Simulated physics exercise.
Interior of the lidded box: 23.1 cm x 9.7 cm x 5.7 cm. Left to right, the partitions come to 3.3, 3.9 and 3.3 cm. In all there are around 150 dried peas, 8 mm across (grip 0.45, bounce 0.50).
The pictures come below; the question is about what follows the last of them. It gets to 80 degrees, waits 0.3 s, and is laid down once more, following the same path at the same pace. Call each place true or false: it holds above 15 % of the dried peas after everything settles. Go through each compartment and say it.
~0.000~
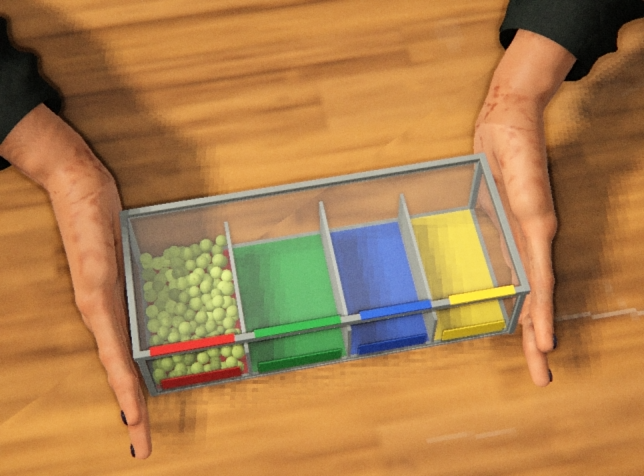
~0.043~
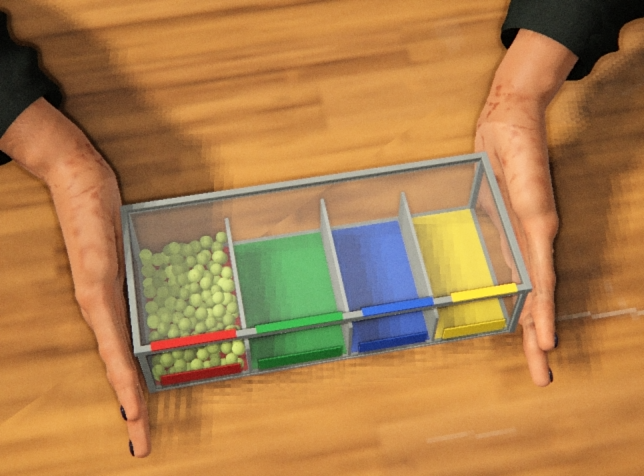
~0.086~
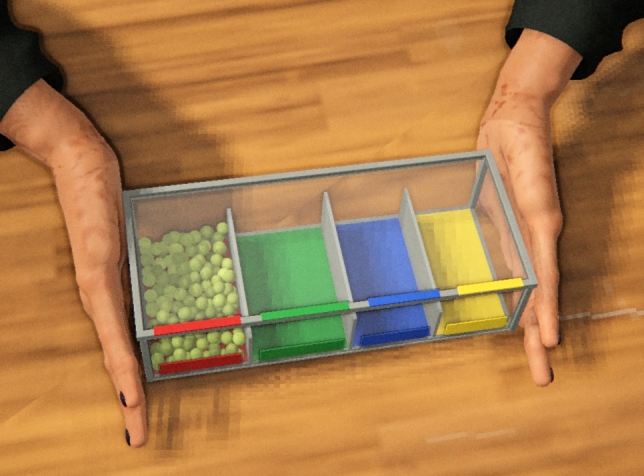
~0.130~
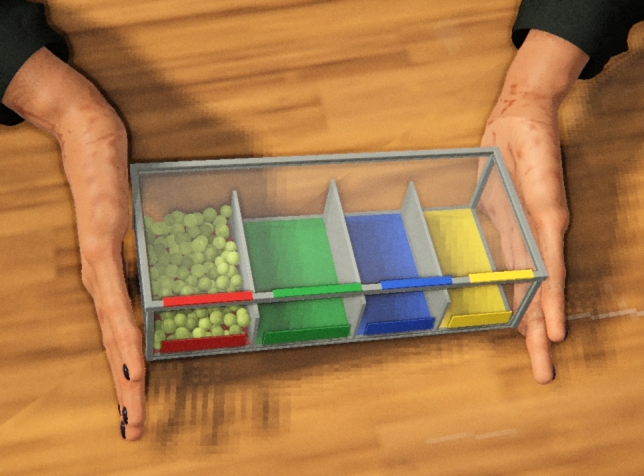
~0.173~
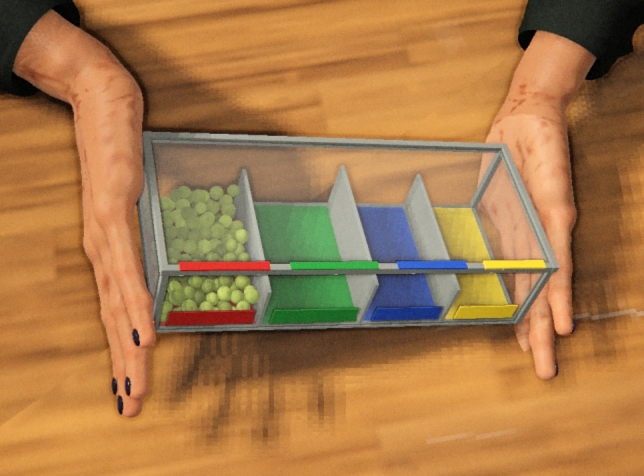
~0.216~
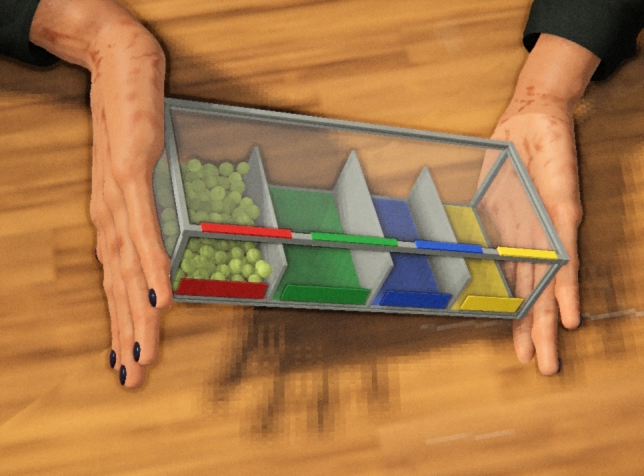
Red: True, blue: False, green: True, yellow: True.
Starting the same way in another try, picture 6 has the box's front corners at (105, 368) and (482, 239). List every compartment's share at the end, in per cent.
Red = 100 %, blue = 0 %, green = 0 %, yellow = 0 %.
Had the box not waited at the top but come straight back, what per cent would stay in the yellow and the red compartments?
Result - yellow: 15 %; red: 30 %.
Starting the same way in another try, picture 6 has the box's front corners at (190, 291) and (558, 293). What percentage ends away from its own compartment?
I'd put it at about 60 per cent.
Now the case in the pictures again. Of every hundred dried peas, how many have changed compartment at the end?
70 percent.
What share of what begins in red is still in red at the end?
30 per cent, roughly.
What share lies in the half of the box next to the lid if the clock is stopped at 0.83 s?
40 %.
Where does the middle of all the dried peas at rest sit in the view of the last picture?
Look around (291, 263) in the last picture.
After 0.83 s, tilt 80 degrees; red 45 %, blue 10 %, green 35 %, yellow 10 %.
After 1.24 s, tilt 43 degrees; red 30 %, blue 5 %, green 40 %, yellow 25 %.
After 1.73 s, tilt 0 degrees; red 30 %, blue 5 %, green 40 %, yellow 25 %.
At rest (2.2 s), red 30 %, blue 5 %, green 40 %, yellow 25 %.
